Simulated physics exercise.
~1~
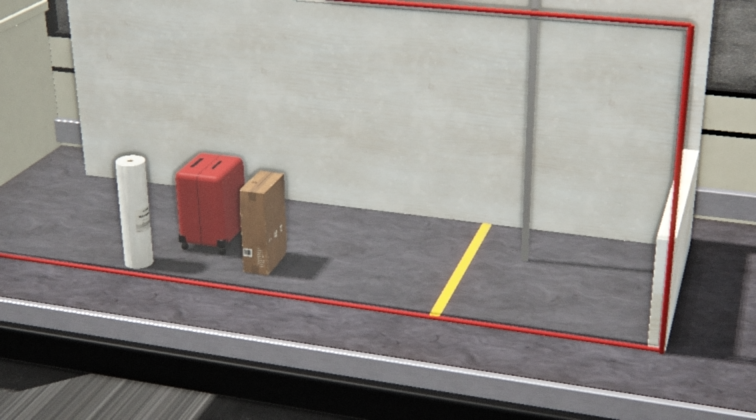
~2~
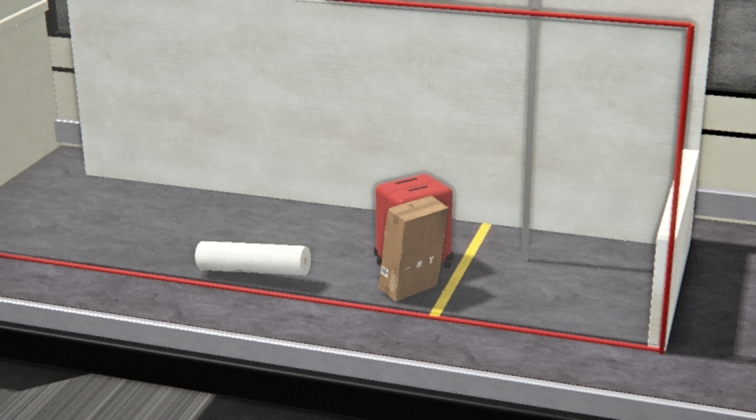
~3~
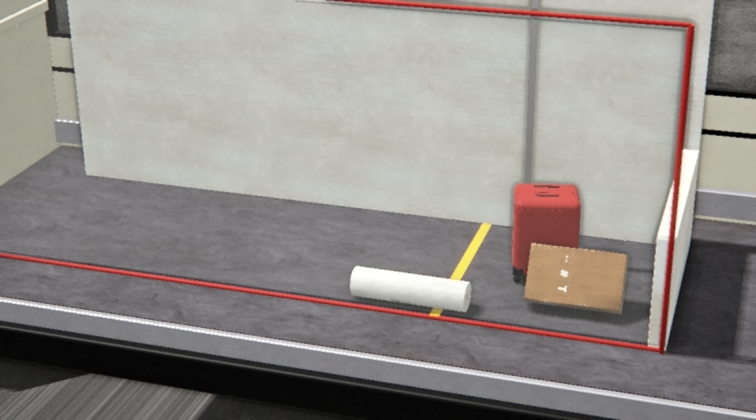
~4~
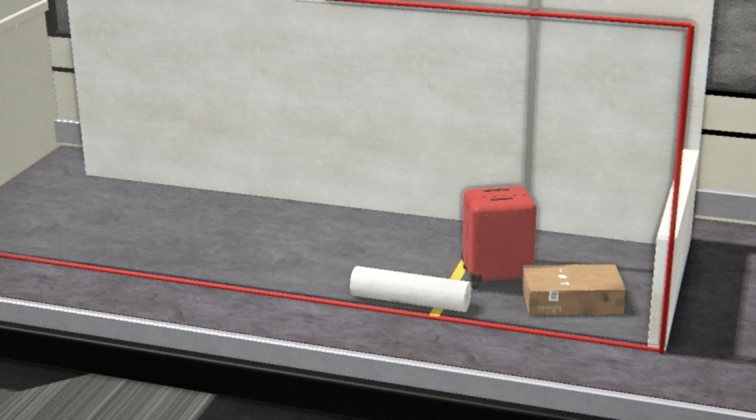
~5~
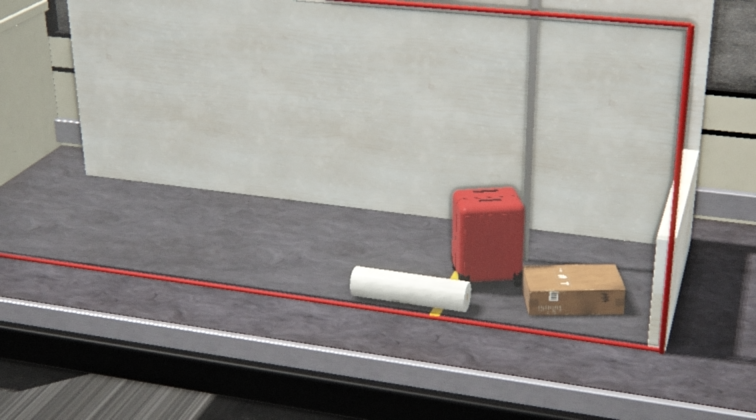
At the start, a white roll, a red wheeled case and a tall brown box stand upright on the left side of a grey bay, with a yellow line to their right. All three move right, the roll toppling onto its side while the case and box stay upright near the line. The case and box then cross the line, and the box tips over as the roll slides farther right. The box settles flat near the right wall, while the upright case rolls back left. Finally, the case stands just past the line, and the roll lies with its middle short of it.
